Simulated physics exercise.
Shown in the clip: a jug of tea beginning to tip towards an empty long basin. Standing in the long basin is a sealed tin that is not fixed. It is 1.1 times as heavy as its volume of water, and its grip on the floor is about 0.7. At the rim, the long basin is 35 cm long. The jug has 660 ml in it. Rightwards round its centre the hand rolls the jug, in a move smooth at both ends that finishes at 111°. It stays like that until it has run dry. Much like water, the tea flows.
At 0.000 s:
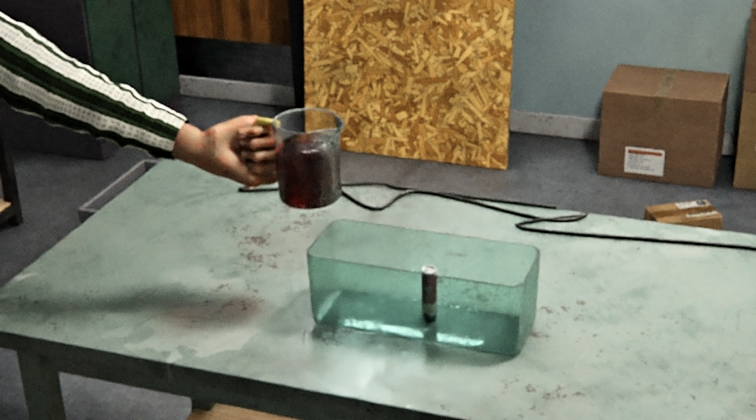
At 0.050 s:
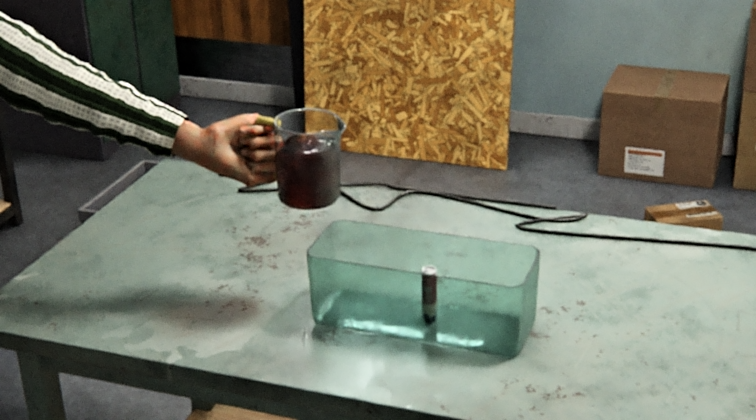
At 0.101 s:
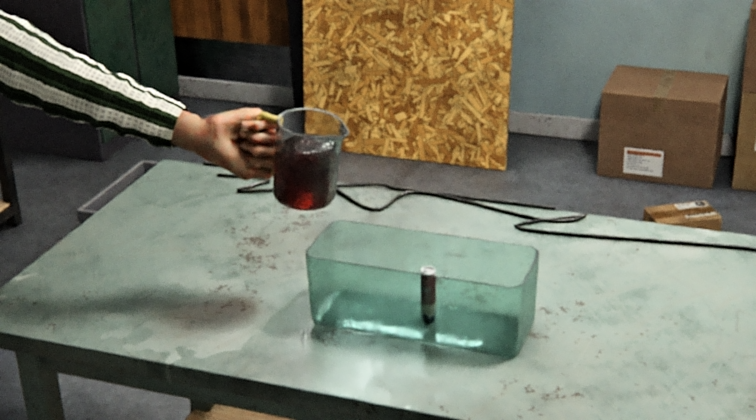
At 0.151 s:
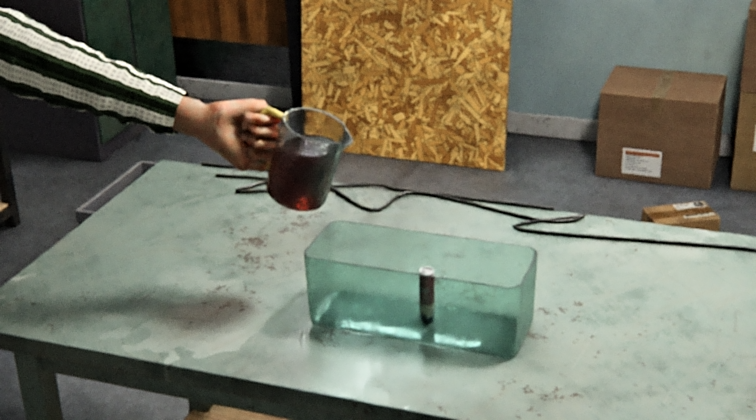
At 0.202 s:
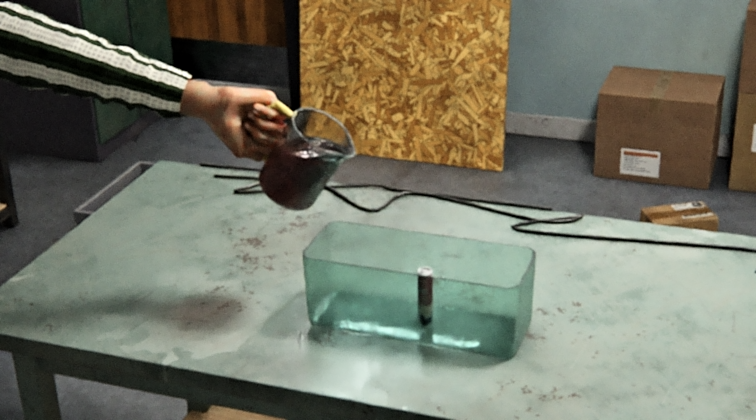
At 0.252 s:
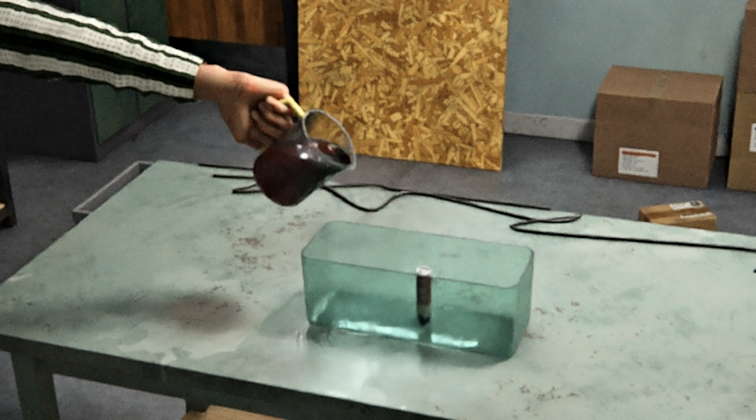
A hand holds a jug of dark reddish tea and steadily tilts it rightwards above a long basin.
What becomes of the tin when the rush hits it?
The tin stays upright.
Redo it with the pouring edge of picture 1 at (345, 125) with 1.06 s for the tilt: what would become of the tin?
It does not tip.
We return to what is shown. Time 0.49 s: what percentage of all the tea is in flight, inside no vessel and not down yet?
Around 26 percent.
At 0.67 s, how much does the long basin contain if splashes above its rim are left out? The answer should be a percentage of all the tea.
Roughly 72 %.
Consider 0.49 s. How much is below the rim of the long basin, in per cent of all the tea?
Near 16 in a hundred.
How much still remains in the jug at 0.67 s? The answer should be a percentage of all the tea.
I'd estimate some 14 per cent.
Then, 0.49 s in, the tilt is 107° and 58 per cent is still to pour; the tin stands where it began.
Then, 0.67 s in, the tilt is 111° and 14 per cent is still to pour; the tin stands where it began.
Then, 0.86 s in, the tilt is 111° and 2 per cent is still to pour; the tin stands 1 cm from where it began.
Then, 1.06 s in, the tilt is 111° and 0 per cent is still to pour; the tin stands 1 cm from where it began.
Finally, the tin stands 1 cm from where it began.
